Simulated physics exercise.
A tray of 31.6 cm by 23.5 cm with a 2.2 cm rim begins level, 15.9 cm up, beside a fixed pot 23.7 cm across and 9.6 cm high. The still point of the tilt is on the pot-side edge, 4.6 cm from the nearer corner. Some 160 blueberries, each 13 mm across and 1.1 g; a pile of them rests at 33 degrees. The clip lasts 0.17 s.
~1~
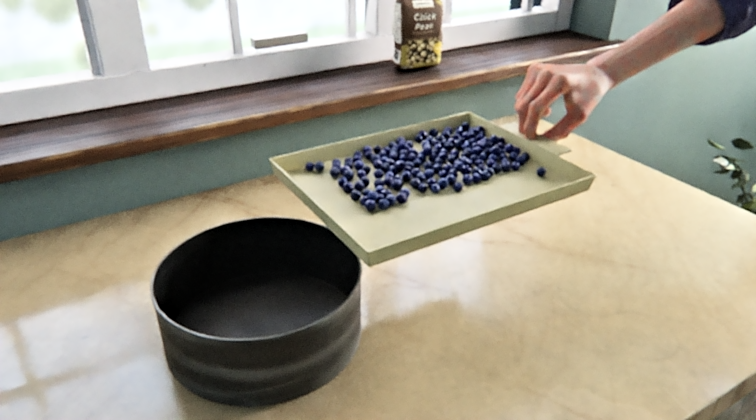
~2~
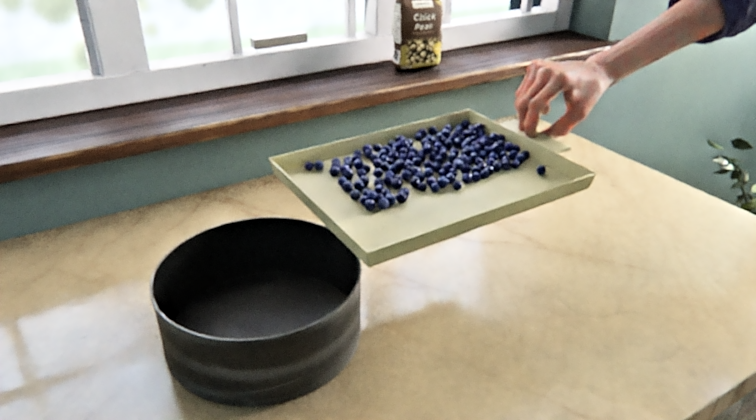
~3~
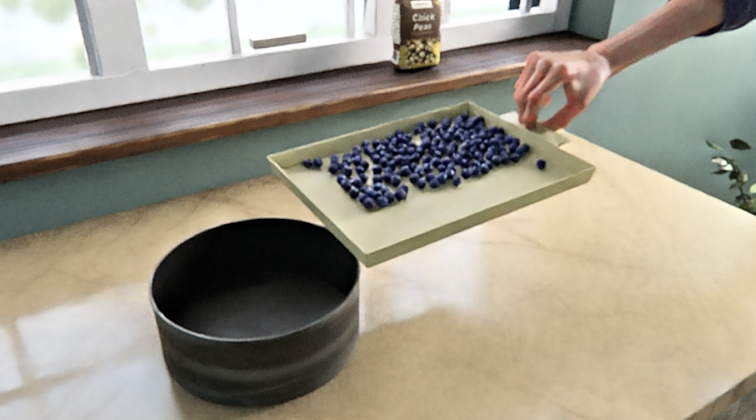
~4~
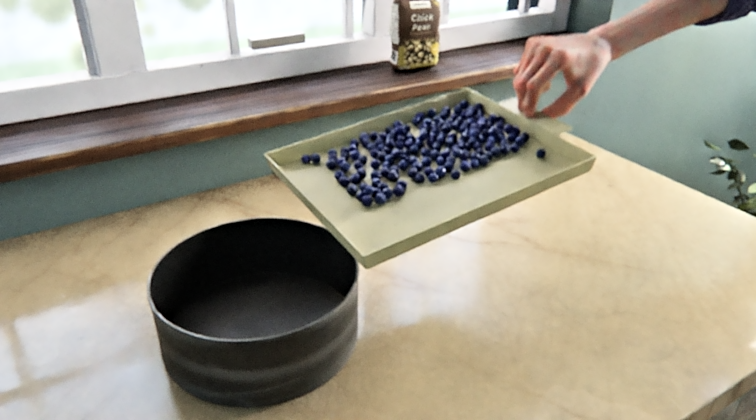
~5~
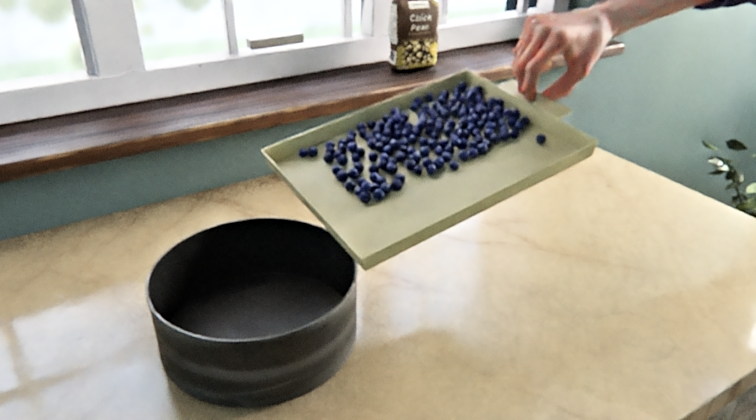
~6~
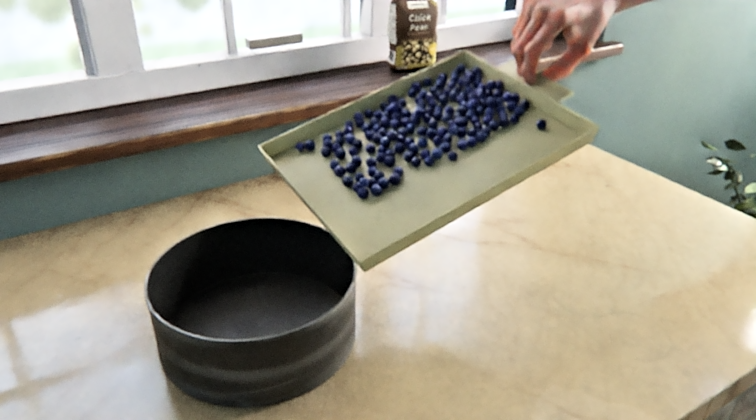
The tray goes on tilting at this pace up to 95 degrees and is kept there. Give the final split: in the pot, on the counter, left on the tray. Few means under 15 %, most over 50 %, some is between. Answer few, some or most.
Pot: Some, counter: Most, tray: Few.
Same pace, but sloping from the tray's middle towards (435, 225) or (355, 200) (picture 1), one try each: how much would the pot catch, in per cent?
Some 0 and 100 per cent.
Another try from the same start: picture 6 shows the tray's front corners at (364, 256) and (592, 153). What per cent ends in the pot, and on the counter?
Pot 0, counter 100.
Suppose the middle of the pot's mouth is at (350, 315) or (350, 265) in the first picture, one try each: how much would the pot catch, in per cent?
Some 95 and 25 per cent.
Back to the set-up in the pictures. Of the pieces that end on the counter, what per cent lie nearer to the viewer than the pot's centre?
Some 100 per cent.
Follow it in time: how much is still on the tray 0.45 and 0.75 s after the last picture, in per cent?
About 95, 5.
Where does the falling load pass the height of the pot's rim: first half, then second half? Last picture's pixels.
First near (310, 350), later near (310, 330).
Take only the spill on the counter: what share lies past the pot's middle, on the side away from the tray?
Some 70 per cent.
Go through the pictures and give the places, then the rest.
Tray tilt 0 degrees, front corners at (370, 248) and (592, 174); middle of the pieces at (434, 158); pot at (259, 269), in the first frame.
Tray tilt 1 degrees, front corners at (369, 249) and (592, 172); middle of the pieces at (433, 157), in the second frame.
Tray tilt 3 degrees, front corners at (368, 250) and (592, 166); middle of the pieces at (432, 151), in the third frame.
Tray tilt 6 degrees, front corners at (365, 252) and (592, 156), lowest corner left front; middle of the pieces at (431, 143), in the fourth frame.
Tray tilt 11 degrees, front corners at (363, 255) and (593, 141), lowest corner left front; middle of the pieces at (429, 131), in the fifth frame.
Tray tilt 16 degrees, front corners at (362, 257) and (594, 126), lowest corner left front; middle of the pieces at (428, 119); pot at (253, 270), in the sixth frame.
Then, 0.27 s after the last picture, tilt 55 degrees; the tray holds 100 %, the pot 0 %.
Then, 0.45 s after the last picture, tilt 81 degrees; the tray holds 95 %, the pot 0 %.
Then, 0.75 s after the last picture, tilt 95 degrees; the tray holds 5 %, the pot 25 %.
In the end, pot 25 %, counter 75 %, tray 0 %.
